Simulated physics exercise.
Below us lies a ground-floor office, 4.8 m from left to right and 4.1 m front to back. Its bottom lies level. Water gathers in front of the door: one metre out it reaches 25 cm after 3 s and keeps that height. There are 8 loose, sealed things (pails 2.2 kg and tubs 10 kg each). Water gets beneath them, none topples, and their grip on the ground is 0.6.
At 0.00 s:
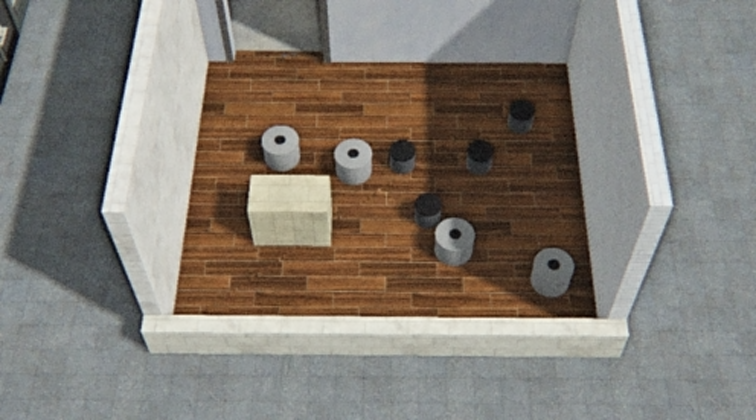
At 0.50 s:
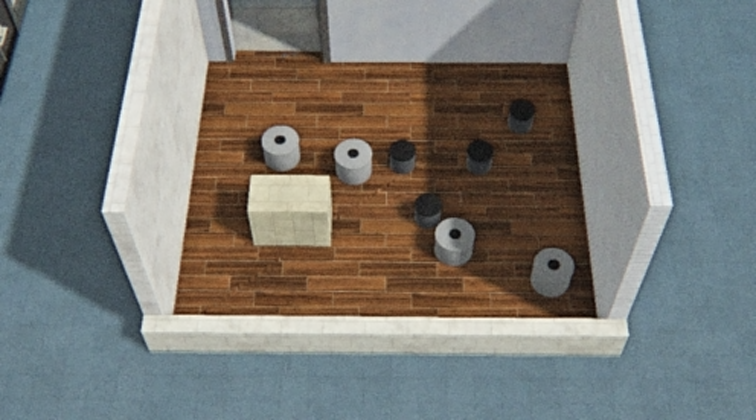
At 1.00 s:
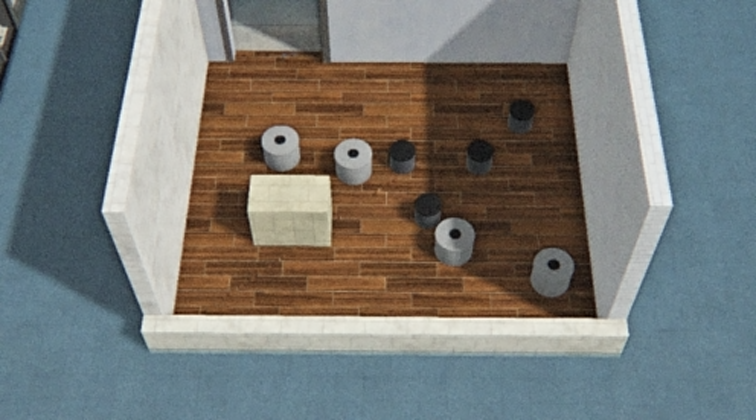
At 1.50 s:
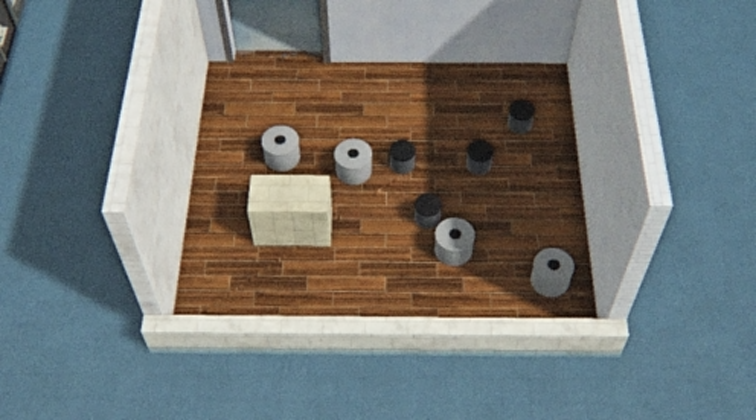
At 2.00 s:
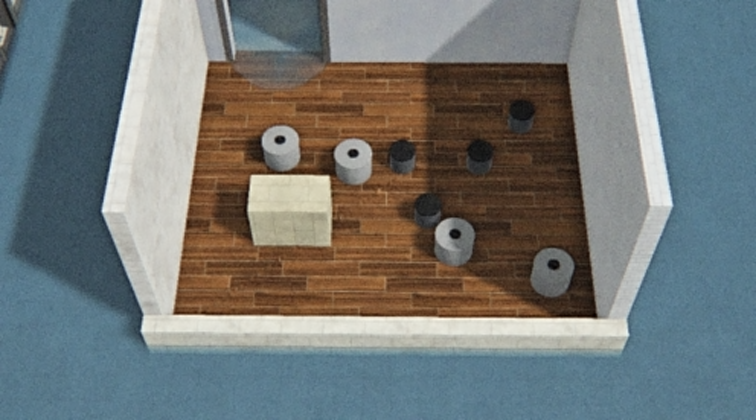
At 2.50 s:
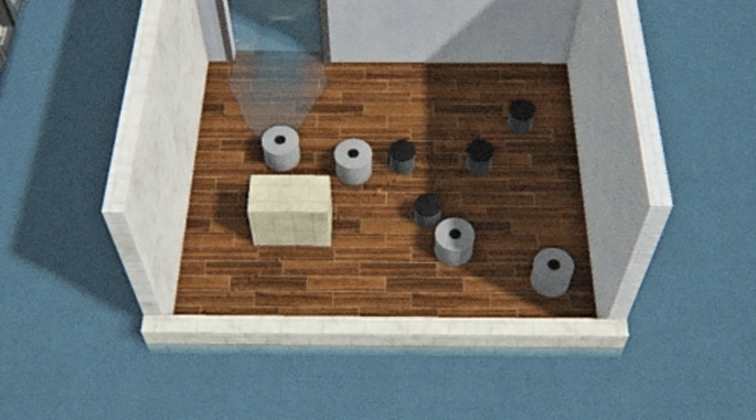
Water turns the grey ground around a roofless, white-walled room blue, seen from high above by a still camera. On the brown plank floor stand a cream block at left centre, four pale grey containers spread from left to lower right, and four smaller black ones at centre and right, all motionless. A thin, translucent sheet then slides in through the doorway at upper left and fans toward the leftmost grey container.
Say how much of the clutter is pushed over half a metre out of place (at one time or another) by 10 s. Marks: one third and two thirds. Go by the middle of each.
It is two thirds or above.
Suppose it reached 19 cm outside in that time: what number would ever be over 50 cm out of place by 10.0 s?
In that case 5 of them.
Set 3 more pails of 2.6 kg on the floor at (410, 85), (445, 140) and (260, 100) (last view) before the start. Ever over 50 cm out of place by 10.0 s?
In turn: Under, under, over.
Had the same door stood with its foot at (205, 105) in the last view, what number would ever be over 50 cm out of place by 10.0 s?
Then 7.
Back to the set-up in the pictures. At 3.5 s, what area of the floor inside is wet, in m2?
Some 4.5 m2.
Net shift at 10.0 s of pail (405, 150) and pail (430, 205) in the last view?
In that order: 200 cm, 250 cm.
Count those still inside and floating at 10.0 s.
I count 8.
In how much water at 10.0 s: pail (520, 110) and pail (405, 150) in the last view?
About 5 and 8 cm.
After 3.5 s 0 of 8 are over 50 cm from their spots; 0 afloat.
After 4.5 s 2 of 8 are over 50 cm from their spots; 1 afloat.
After 7.0 s 3 of 8 are over 50 cm from their spots; 1 afloat.
After 10.0 s 7 of 8 are over 50 cm from their spots, and 7 have been at some point; 8 afloat.
